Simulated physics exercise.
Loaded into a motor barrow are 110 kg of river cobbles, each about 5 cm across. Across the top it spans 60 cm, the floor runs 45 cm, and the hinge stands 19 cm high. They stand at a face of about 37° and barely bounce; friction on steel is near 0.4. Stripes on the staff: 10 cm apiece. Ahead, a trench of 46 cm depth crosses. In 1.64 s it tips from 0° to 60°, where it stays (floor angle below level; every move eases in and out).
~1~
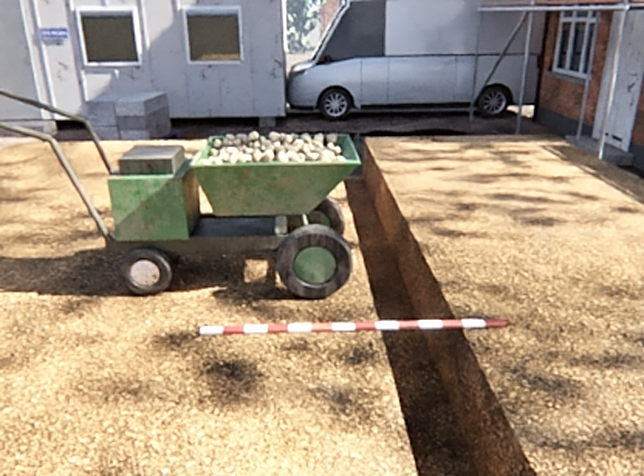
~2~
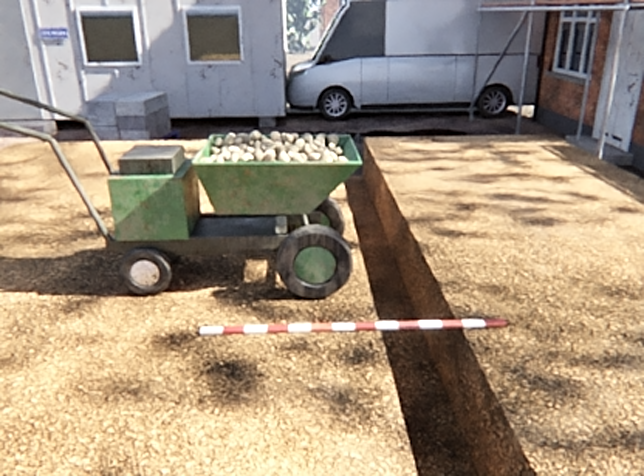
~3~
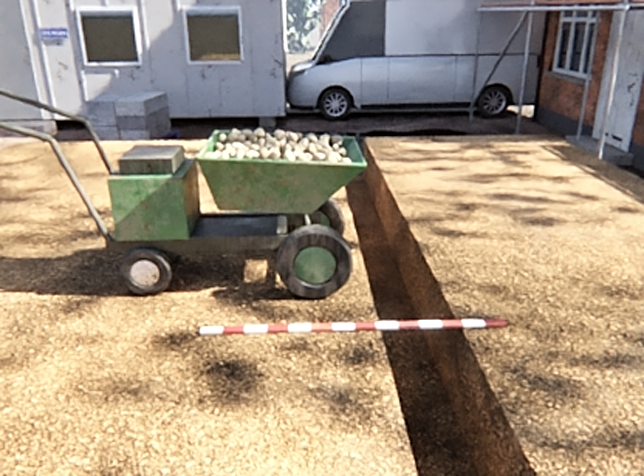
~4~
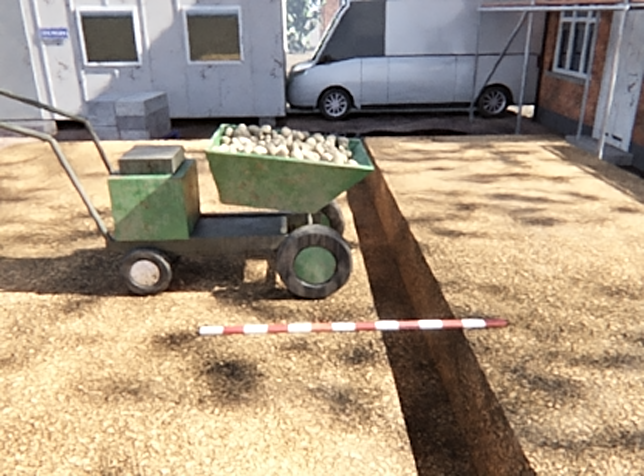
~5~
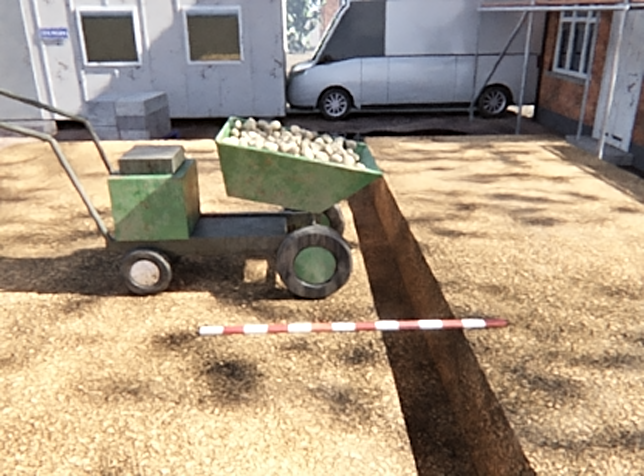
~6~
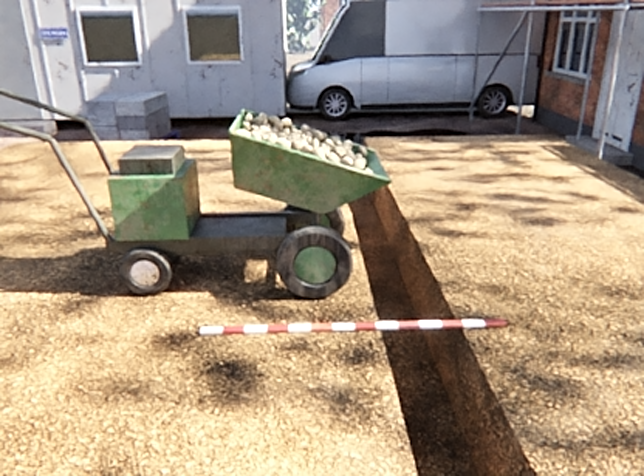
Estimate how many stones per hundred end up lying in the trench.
51 %.
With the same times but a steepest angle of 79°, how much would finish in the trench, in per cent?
It would come to about 45 percent.
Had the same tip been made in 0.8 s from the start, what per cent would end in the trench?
Something close to 40 per cent.
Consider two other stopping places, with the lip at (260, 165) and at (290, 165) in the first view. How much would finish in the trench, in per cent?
The first start gives about 70 per cent, the second about 100.
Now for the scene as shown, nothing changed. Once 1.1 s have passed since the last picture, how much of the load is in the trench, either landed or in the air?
Approx. 10 % of the load.
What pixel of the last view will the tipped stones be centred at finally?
Around (429, 269).
Then, 0.6 s after the last picture the floor is at 51°, 99 % in the skip, 1 % in the trench; the foremost stones are at (420, 213).
Then, 1.1 s after the last picture the floor is at 60°, 64 % in the skip, 8 % in the trench, 28 % past the trench; the foremost stones are at (487, 270).
Then, 1.5 s after the last picture the floor is at 60°, 38 % in the skip, 14 % in the trench, 47 % past the trench; the foremost stones are at (550, 277).
Then, 3.4 s after the last picture the floor is at 60°, 0 % in the skip, 51 % in the trench, 49 % past the trench; the foremost stones are at (596, 283).
